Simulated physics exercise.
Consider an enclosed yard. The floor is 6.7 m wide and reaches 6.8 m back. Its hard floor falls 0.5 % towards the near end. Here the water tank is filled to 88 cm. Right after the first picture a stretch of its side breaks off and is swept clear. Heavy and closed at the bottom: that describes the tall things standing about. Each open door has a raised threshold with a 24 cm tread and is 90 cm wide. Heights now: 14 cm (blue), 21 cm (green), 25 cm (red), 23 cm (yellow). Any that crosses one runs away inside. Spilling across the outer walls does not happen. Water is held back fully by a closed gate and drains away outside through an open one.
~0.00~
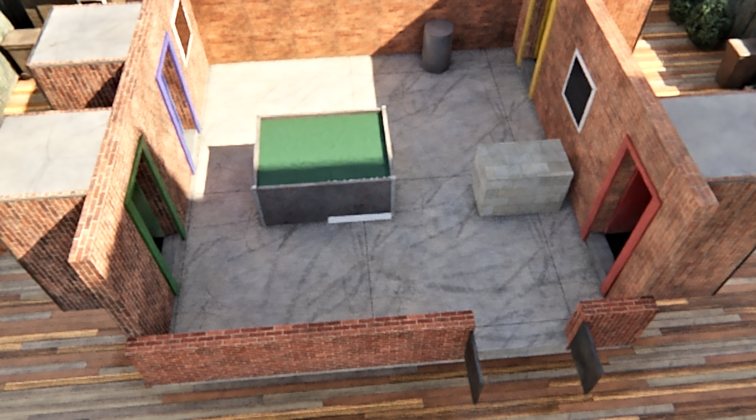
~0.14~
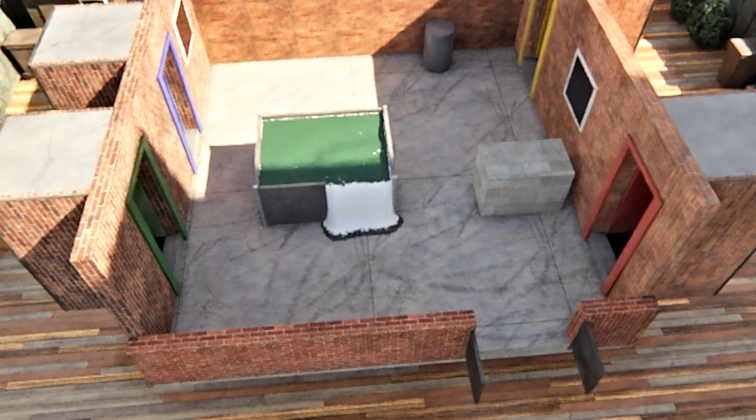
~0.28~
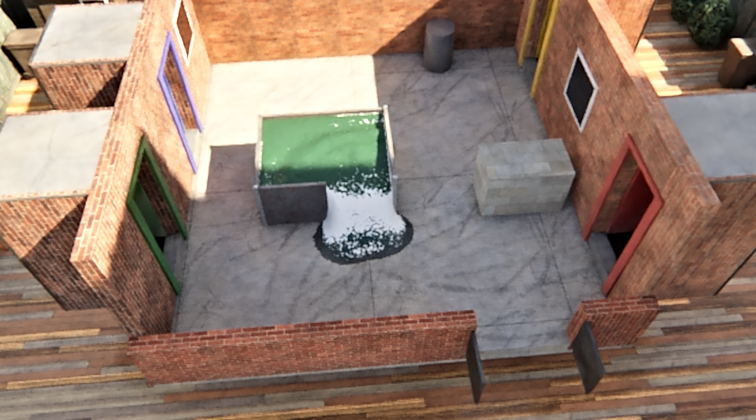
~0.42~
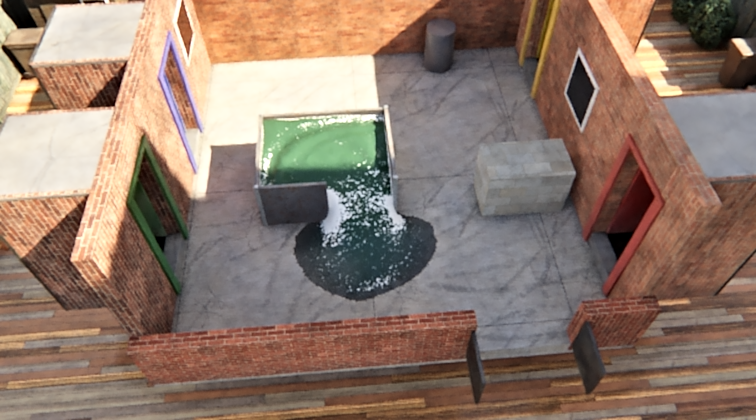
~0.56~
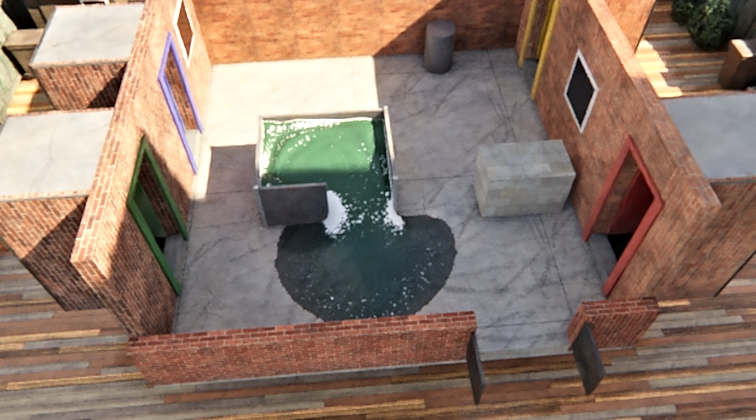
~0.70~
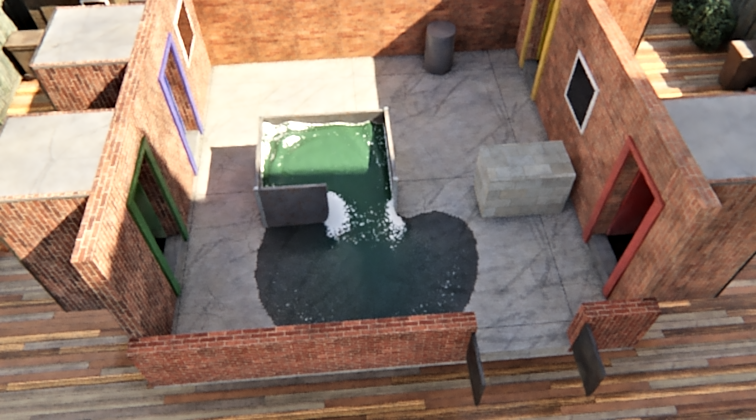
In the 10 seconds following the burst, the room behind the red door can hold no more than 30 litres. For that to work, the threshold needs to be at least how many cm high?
At least about 15 cm high.
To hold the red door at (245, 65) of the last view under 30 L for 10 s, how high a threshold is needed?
Close to 9.0 cm at the least.
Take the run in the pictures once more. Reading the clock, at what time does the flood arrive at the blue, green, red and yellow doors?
The blue door at 3.4 s, the green door at 2.0 s, the red door at 2.2 s, the yellow door at 4.0 s.
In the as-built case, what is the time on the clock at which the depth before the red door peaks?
I'd say near 3.0 seconds.
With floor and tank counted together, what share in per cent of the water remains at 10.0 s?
Around 80 in a hundred parts remain.
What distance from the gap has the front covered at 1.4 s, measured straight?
Roughly 3.6 metres.
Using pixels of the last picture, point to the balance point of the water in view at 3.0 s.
The water is centred around (359, 249) in the last picture's pixels.
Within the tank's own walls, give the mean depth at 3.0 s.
Mean depth: Approx. 32 cm.
After 1.4 s water covers 25 % of the floor, deepest (48 cm) near (377, 334); it has not reached the red door.
After 3.0 s water covers 35 % of the floor, deepest (32 cm) near (181, 361); 22 cm at the red door, 0 litres in over its 25 cm threshold.
After 10.0 s water covers 90 % of the floor, deepest (12 cm) near (168, 362); 9 cm at the red door, 1 litre in over its 25 cm threshold.
At the red door as built, the water arrived by 2.2 s and peaked near 22 cm at 3.0 s.
With a threshold of 13 cm, 55 litres would have come in within the 10 s; with 18 cm, 13 litres. So under 30 litres takes about 15 cm.
